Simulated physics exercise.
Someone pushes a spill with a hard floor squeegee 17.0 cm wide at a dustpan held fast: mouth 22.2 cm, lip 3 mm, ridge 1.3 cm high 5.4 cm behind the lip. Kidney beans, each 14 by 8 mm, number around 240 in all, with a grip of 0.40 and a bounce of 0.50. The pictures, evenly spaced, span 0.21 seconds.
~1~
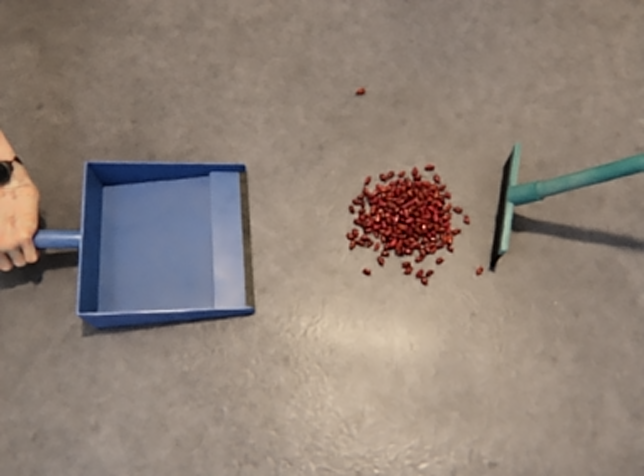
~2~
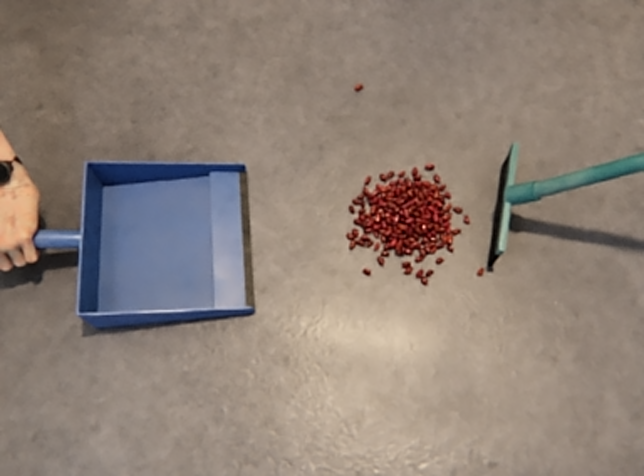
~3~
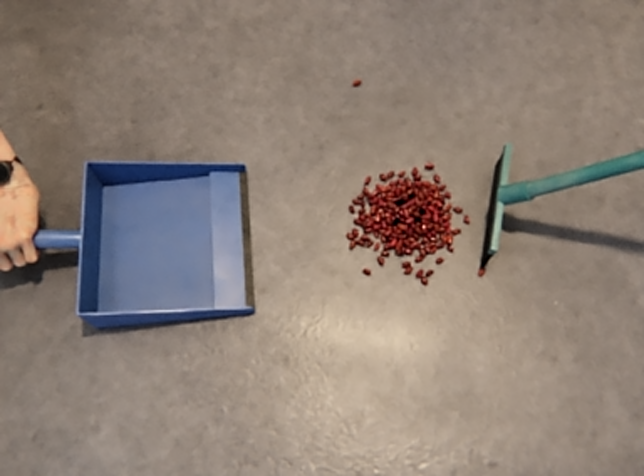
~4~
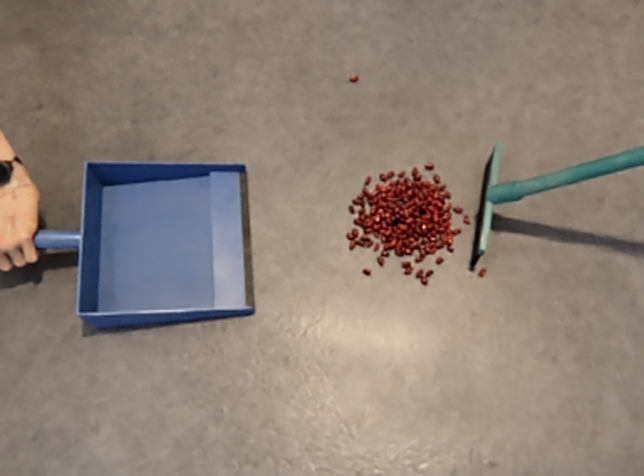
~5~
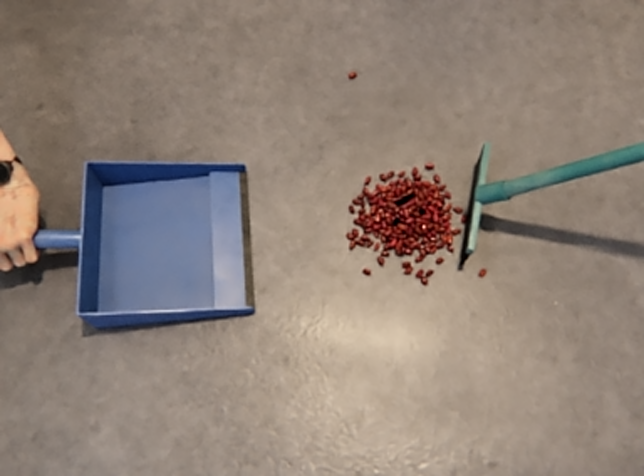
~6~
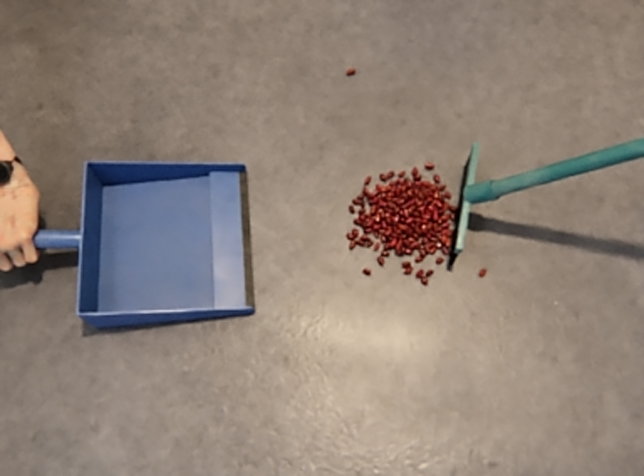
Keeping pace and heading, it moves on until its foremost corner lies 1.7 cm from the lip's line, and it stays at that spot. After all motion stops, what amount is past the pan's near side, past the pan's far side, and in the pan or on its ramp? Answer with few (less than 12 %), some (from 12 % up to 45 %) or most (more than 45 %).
Near side - few; far side - some; pan - some.
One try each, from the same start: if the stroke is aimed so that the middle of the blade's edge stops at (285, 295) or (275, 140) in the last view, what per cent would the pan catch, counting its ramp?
Around 0 per cent, and around 0 per cent.
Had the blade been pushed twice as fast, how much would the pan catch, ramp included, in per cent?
I'd guess it lands at about 25 per cent.
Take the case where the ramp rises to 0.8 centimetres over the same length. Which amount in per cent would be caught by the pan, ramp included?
I'd expect close to 20 per cent.
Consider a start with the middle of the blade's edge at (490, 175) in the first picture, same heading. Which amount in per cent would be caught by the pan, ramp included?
Some 10 per cent.
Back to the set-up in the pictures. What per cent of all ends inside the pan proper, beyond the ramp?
Roughly 0 in a hundred.
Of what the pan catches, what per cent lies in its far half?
Roughly 70 percent.
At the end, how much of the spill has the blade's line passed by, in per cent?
Estimate: About 20 %.
Then, 0.34 s after the last picture, middle of the blade 18 cm from the lip; 0 % over the lip, far side 5 %, near side 0 %.
Then, 0.57 s after the last picture, middle of the blade 10 cm from the lip; 0 % over the lip, far side 15 %, near side 0 %.
Then, 0.92 s after the last picture, middle of the blade 4 cm from the lip; 20 % over the lip, far side 25 %, near side 0 %.
In the end, near side 0 %, far side 25 %, pan 20 %, in front of the lip or behind the blade 55 %.
